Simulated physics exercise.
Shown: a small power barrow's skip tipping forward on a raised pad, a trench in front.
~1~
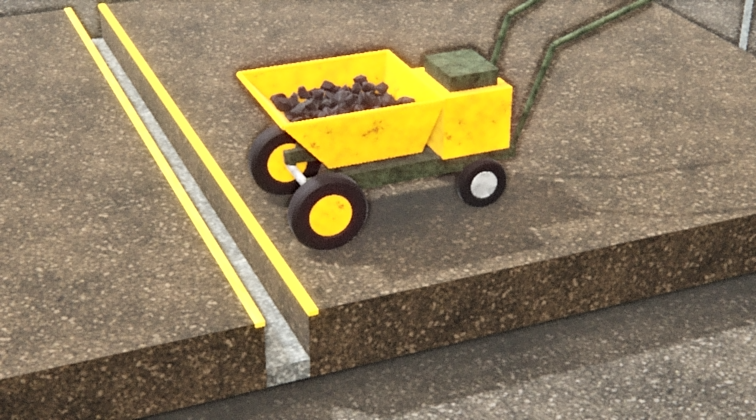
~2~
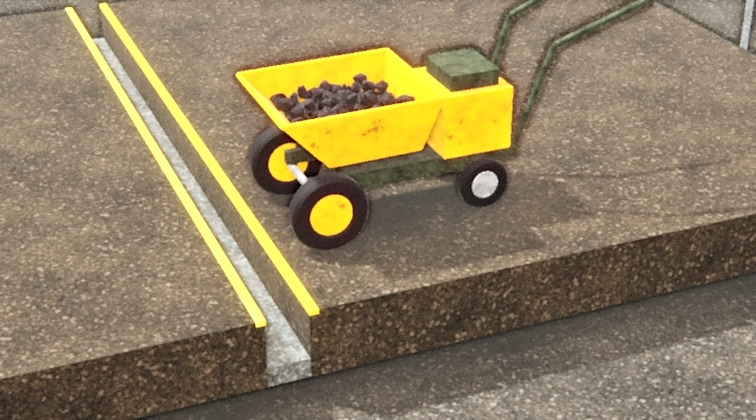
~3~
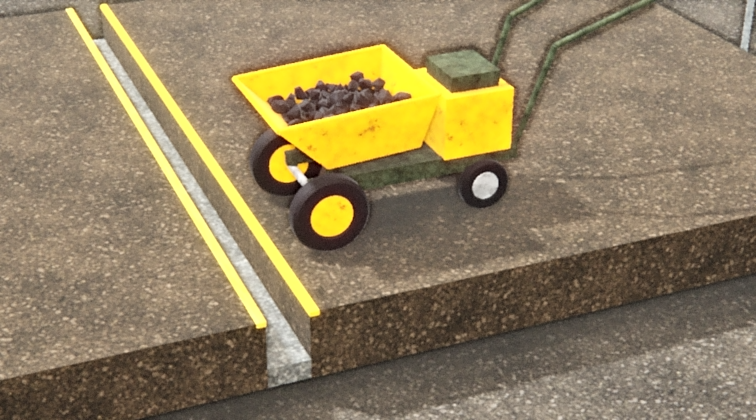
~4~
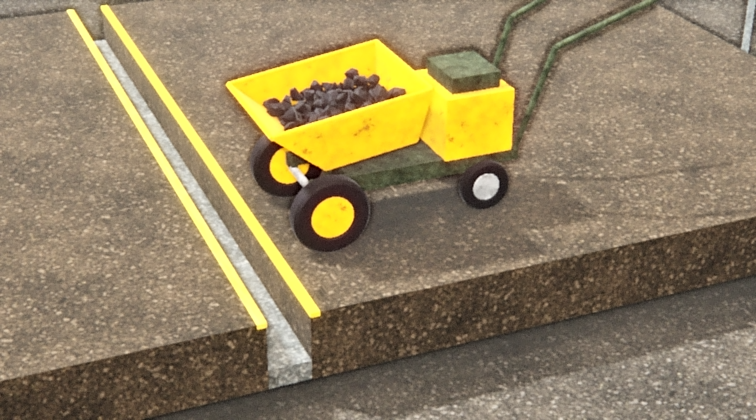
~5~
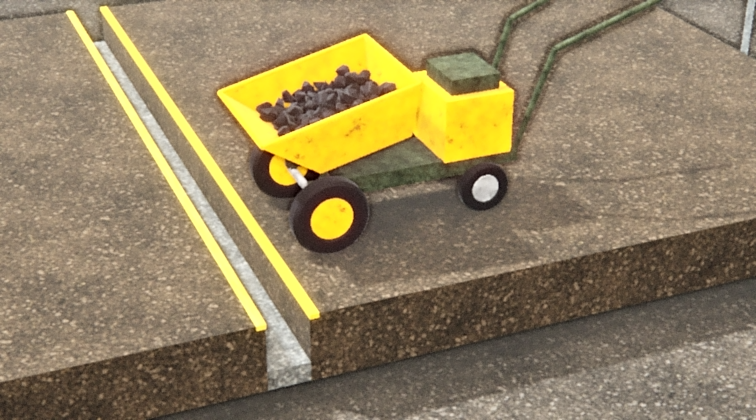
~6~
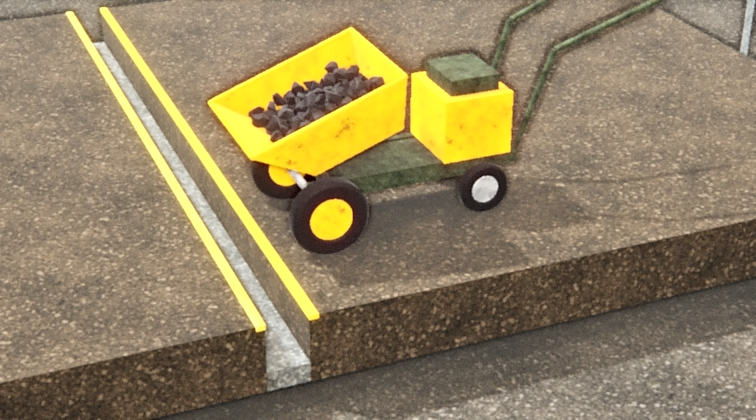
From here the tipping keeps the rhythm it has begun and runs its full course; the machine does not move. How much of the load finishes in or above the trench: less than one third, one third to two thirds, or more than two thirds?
Less than one third.
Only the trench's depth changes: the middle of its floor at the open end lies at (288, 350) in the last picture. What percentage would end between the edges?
Estimate: Approx. 0 in a hundred.
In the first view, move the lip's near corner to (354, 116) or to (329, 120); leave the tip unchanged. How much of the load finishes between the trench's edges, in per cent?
About 70 %, then 80 %.
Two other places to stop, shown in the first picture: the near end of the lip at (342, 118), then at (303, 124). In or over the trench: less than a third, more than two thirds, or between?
In the first case above two thirds, in the second case under a third.
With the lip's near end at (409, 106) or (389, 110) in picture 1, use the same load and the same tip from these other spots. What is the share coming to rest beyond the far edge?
First place: Around 0 per cent. Second place: Around 0 per cent.
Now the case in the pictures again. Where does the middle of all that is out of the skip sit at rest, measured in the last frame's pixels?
I'd mark it at roughly (156, 249).
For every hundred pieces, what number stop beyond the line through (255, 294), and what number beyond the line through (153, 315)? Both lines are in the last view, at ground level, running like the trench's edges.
I reckon some 60 per cent and some 10 per cent.
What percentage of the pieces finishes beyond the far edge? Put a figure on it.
I'd put it at some 55 per cent of the load.
Soon, skip tipped steeply; all in the skip.
A while on, skip tipped right over; about two thirds in the skip; about a third beyond it; a stray few falling.
Towards the end, skip tipped right over; about half in the skip; about half beyond it.
Finally, skip tipped right over; about half in the skip; none in or heaped over the trench; about half beyond it.
